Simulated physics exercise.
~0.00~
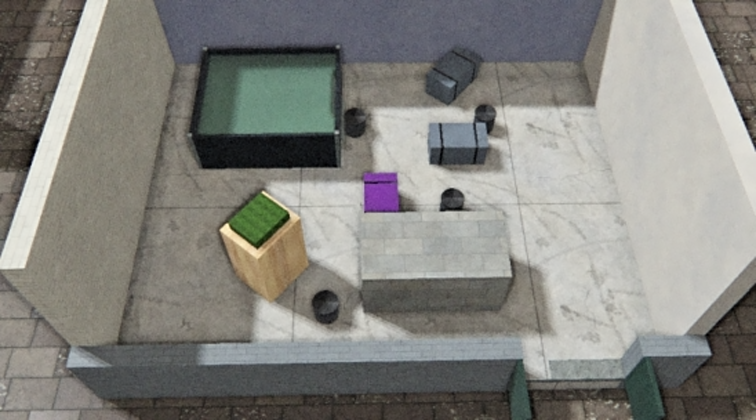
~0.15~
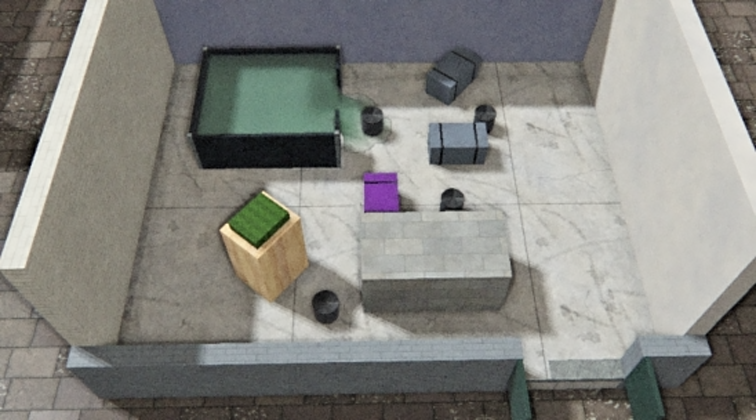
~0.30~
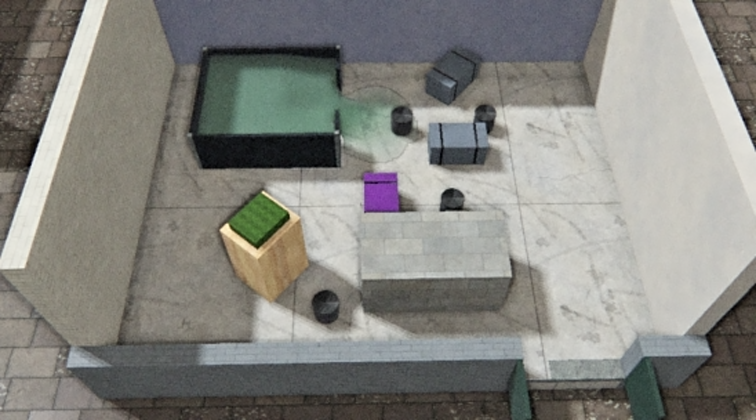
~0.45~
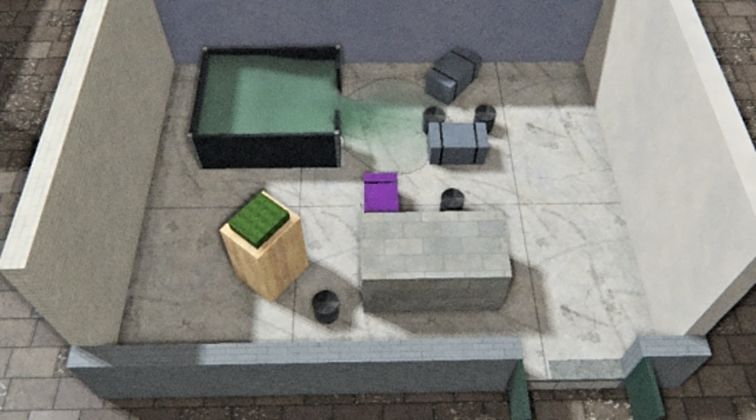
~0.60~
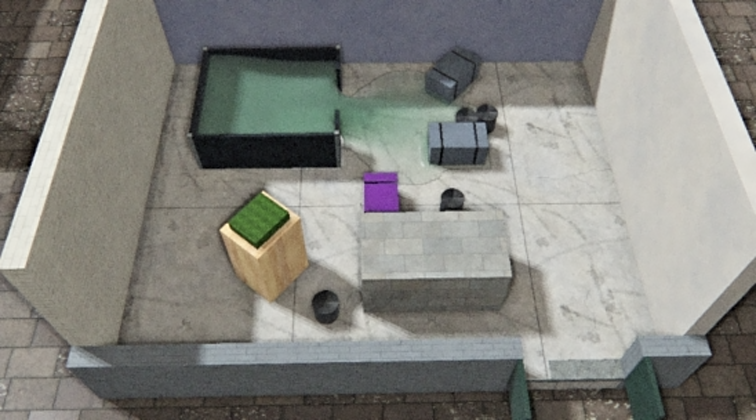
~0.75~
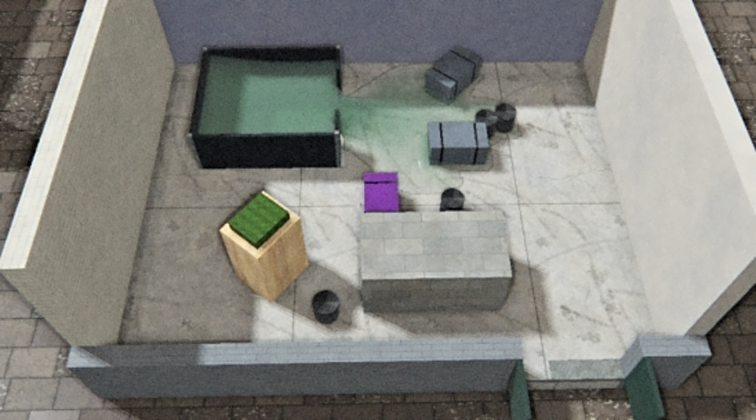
A walled service yard with a pale, cracked floor is seen from high above by a still camera. A dark tank of green water stands back left, a grass-topped wooden box front left, a purple trunk near the centre beside a long grey block, with grey crates and small black drums around. Water pours through the tank's right side and spreads, while the nearest drum slides right and nudges another.
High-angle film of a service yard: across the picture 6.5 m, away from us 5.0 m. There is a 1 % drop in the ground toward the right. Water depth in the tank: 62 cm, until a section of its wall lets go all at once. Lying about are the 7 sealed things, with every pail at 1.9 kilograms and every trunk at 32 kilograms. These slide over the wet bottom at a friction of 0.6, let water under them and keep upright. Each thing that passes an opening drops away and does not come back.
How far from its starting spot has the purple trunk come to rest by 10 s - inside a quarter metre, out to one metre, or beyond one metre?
Hardly budges.
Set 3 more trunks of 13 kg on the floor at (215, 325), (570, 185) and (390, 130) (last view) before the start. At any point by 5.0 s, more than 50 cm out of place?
So that's within the threshold, beyond the threshold and beyond the threshold, in that sequence.
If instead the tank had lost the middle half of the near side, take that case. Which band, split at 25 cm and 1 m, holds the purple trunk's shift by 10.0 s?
The purple trunk simply inches along.
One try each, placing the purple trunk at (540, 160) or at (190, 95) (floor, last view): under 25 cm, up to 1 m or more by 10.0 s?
From the first place it goes well off; from the second it is barely disturbed.
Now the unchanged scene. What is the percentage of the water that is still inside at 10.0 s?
Close to 76 in a hundred parts remain.
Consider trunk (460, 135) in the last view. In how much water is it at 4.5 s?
11 cm.
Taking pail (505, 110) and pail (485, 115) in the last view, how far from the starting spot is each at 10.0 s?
In turn: Gone out, washed out.
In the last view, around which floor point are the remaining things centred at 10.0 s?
Around (406, 270).
After 2.0 s the purple trunk is near (381, 197), 0.0 m from its start, aground; 0 of 7 are out; 2 afloat.
After 4.5 s the purple trunk is near (381, 197), 0.0 m from its start, aground; 1 of 7 are out; 4 afloat.
After 7.0 s the purple trunk is near (381, 197), 0.0 m from its start, aground; 3 of 7 are out; 2 afloat.
After 10.0 s the purple trunk is near (381, 197), 0.0 m from its start, aground; 4 of 7 are out; 1 afloat.
